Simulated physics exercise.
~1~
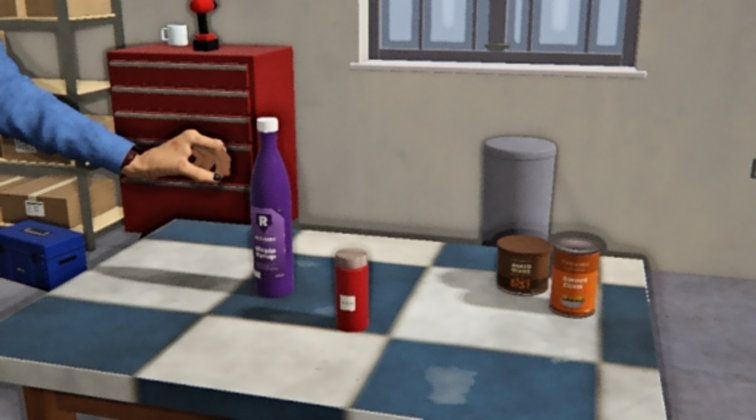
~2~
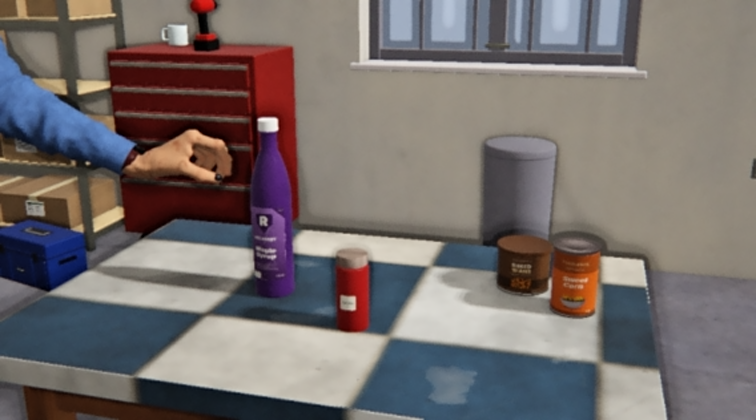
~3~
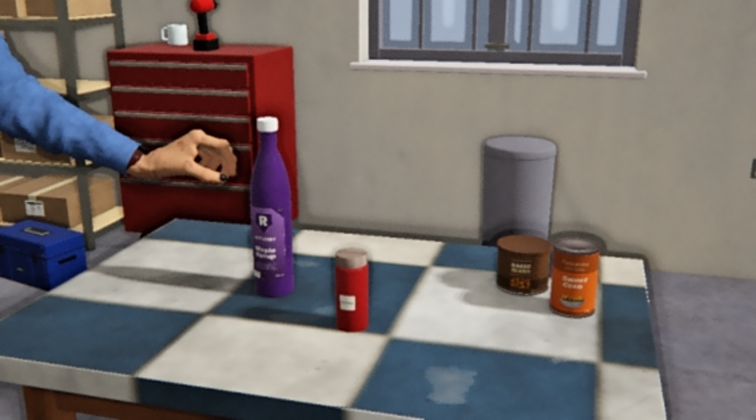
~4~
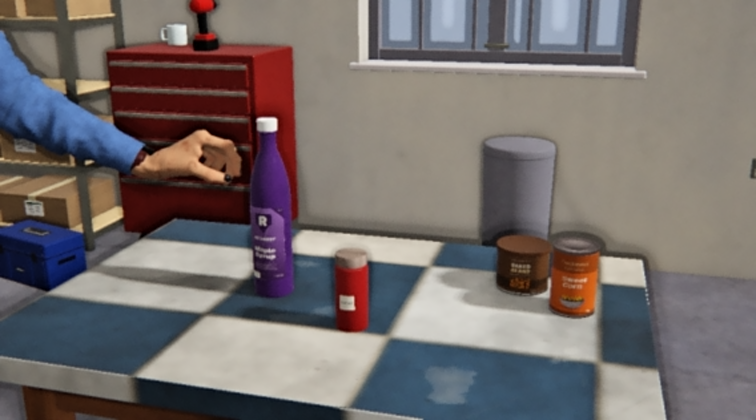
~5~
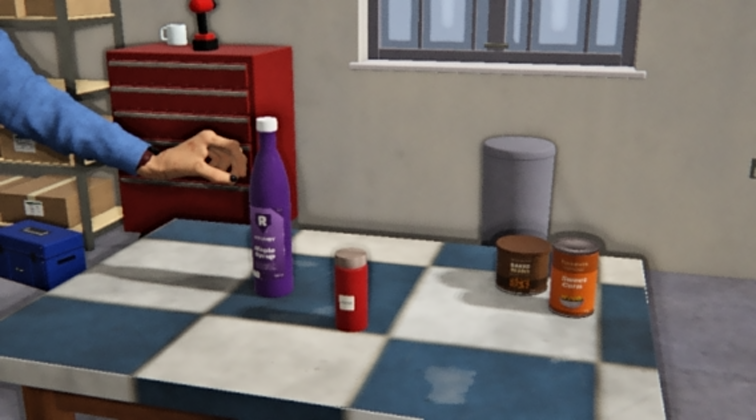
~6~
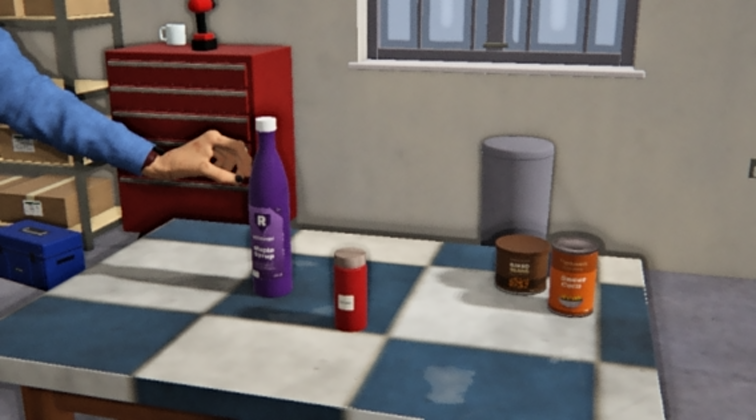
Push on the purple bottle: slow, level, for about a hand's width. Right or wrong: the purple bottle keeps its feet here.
Wrong, it falls.
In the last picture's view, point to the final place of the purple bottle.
Pretty much around (384, 283), I'd say.
Then, 0.70 s after the last picture, purple bottle tipped 24° from how it was near (305, 210).
Then, 1.00 s after the last picture, purple bottle on its side near (382, 284).
At rest, tipped over on the table, purple bottle. Seen from the same camera at the end, purple bottle near (384, 283).
